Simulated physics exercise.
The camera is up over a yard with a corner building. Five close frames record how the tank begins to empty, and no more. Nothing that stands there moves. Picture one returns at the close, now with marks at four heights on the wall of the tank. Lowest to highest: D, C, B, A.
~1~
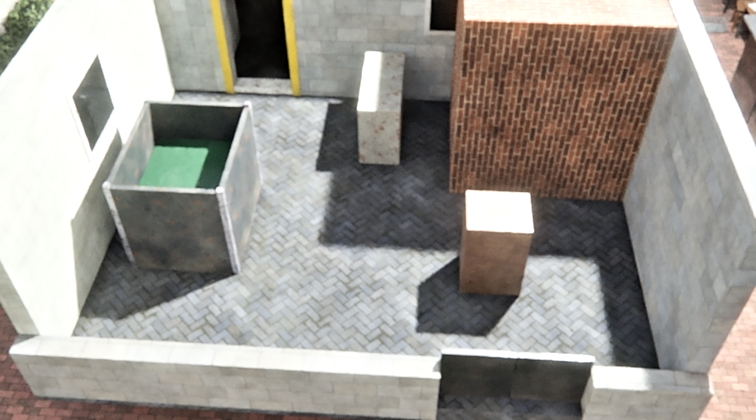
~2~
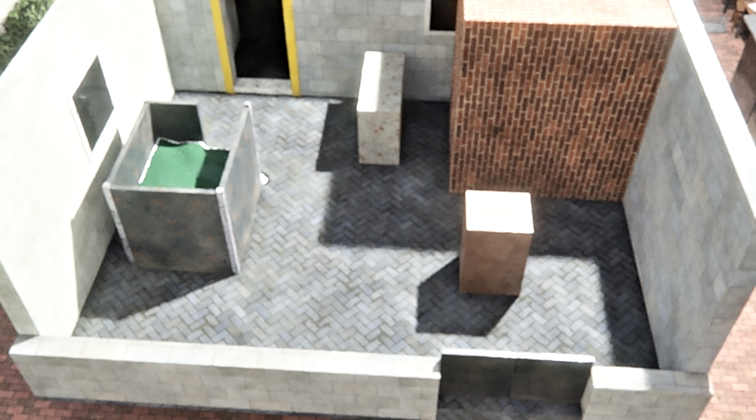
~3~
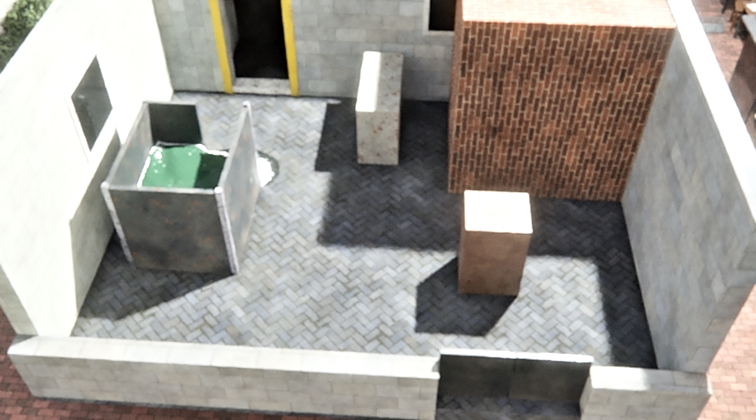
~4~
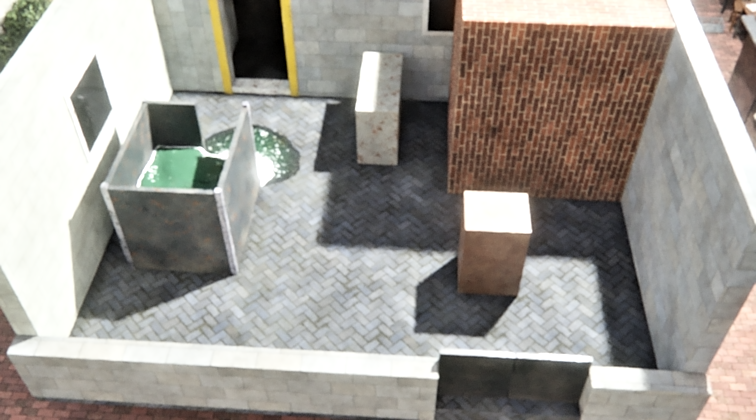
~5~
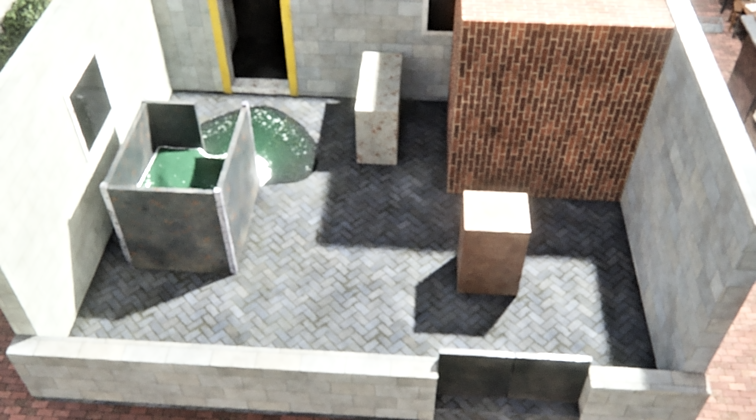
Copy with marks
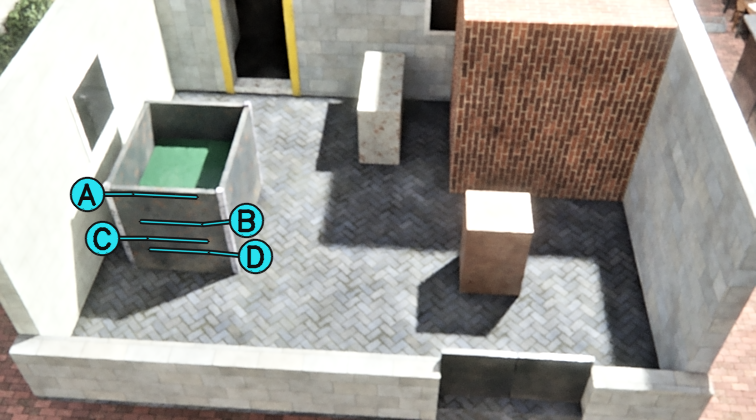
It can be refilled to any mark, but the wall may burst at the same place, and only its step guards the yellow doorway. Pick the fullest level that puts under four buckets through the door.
Mark D.
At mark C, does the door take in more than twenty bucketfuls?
No, it does not.
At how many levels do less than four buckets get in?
One of them.
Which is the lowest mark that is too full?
Here it is mark C.
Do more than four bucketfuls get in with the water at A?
Yes, that goes wrong.
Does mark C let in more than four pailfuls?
Yes.
On the marked copy, A at (164, 195); B at (172, 223); C at (176, 239); D at (179, 250); from the bottom up D, C, B, A.
With A, dozens of bucketfuls pour in.
With B, dozens of bucketfuls pour in.
With C, about 10 bucketfuls get in.
With D, a bucket or two gets in.
